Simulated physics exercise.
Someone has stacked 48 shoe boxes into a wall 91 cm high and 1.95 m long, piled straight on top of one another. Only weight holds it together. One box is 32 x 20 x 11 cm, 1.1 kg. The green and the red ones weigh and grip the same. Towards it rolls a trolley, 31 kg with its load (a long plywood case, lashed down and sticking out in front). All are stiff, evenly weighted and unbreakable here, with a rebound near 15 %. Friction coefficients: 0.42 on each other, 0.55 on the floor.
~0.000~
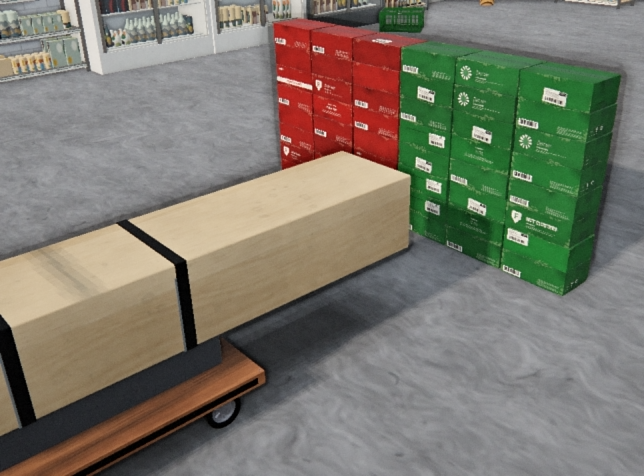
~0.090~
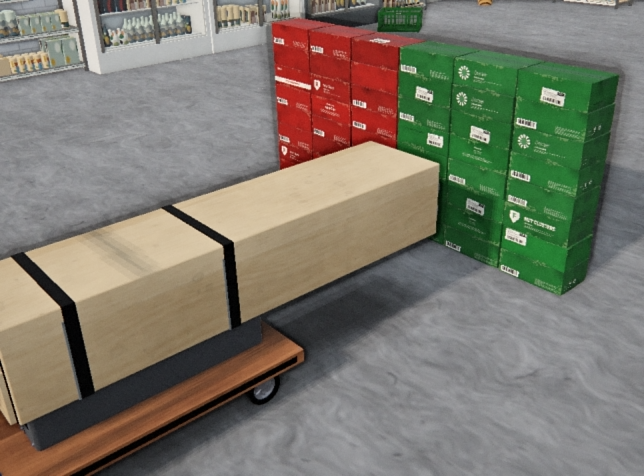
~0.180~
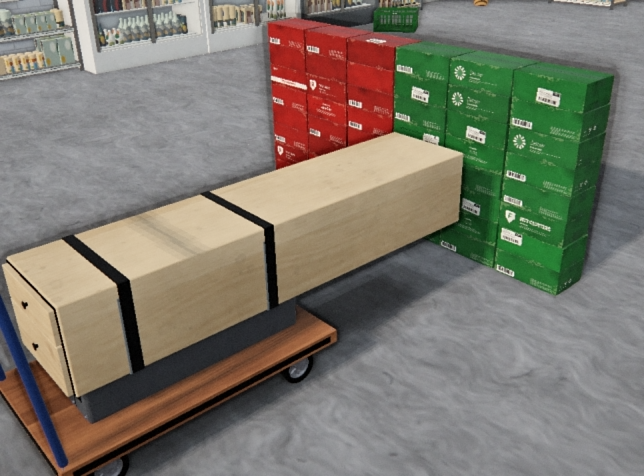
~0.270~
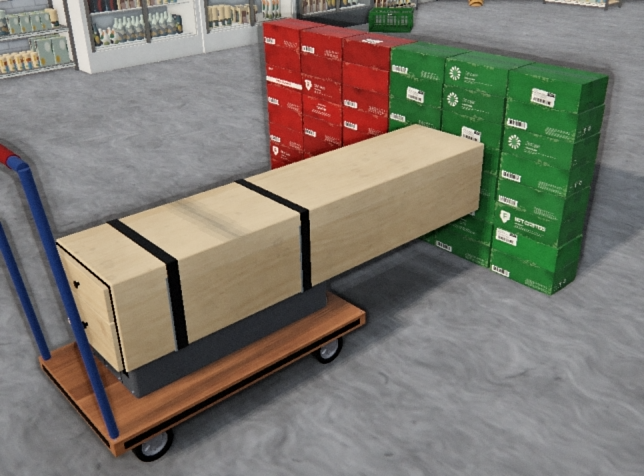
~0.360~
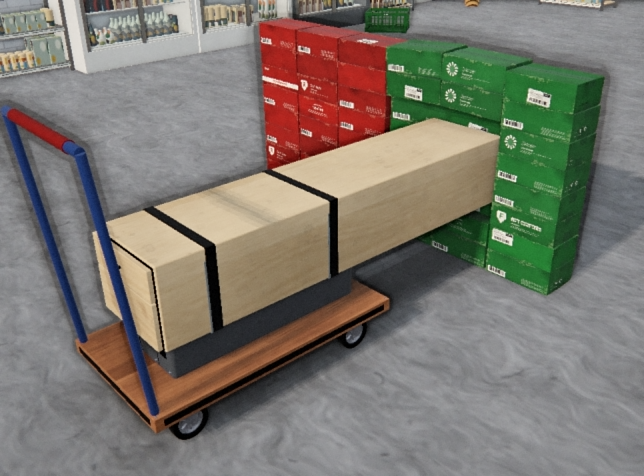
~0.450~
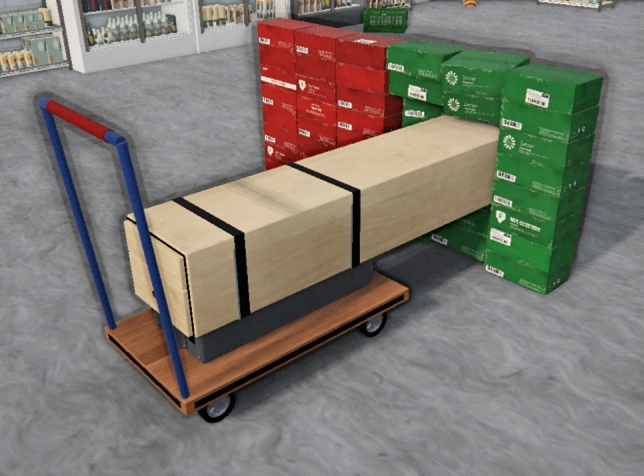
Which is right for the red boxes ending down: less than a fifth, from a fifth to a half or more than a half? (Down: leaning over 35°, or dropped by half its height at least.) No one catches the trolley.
It comes to under a fifth.
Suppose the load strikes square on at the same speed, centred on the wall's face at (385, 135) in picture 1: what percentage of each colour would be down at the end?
Then green 20, red 30 per cent.
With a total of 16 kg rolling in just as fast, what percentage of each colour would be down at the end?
In that case green 60, red 0 per cent.
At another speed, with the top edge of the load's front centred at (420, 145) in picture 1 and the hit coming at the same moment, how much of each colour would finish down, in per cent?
Then green 60, red 0 per cent.
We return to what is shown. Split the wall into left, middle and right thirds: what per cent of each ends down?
Left 0, middle 40, right 50 per cent.
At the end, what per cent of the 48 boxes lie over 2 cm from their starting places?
50 per cent.
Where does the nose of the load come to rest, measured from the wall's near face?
Some 100 cm beyond.
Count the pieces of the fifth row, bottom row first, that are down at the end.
The count is 2.
After 0.54 s, load 28 cm past the wall's line, still rolling; none of the 24 red boxes down (2 of 48 in all colours); top red box unmoved.
After 0.76 s, load 53 cm past the wall's line, still rolling; none of the 24 red boxes down (13 of 48 in all colours); top red box unmoved; top green box 19 mm from its place.
After 1.08 s, load 85 cm past the wall's line, still rolling; none of the 24 red boxes down (14 of 48 in all colours); top red box unmoved; top green box 21 mm from its place.
After 1.42 s, load 1.01 m past the wall's line, still rolling; none of the 24 red boxes down (14 of 48 in all colours); top red box unmoved; top green box 10 cm from its place.
In the end (2.8 s), load 1.02 m past the wall's line, stopped; none of the 24 red boxes down (14 of 48 in all colours); top red box unmoved; top green box 10 cm from its place. That is 0 per cent. From the last view, middles, top red box near (289, 34), top green box near (571, 85).
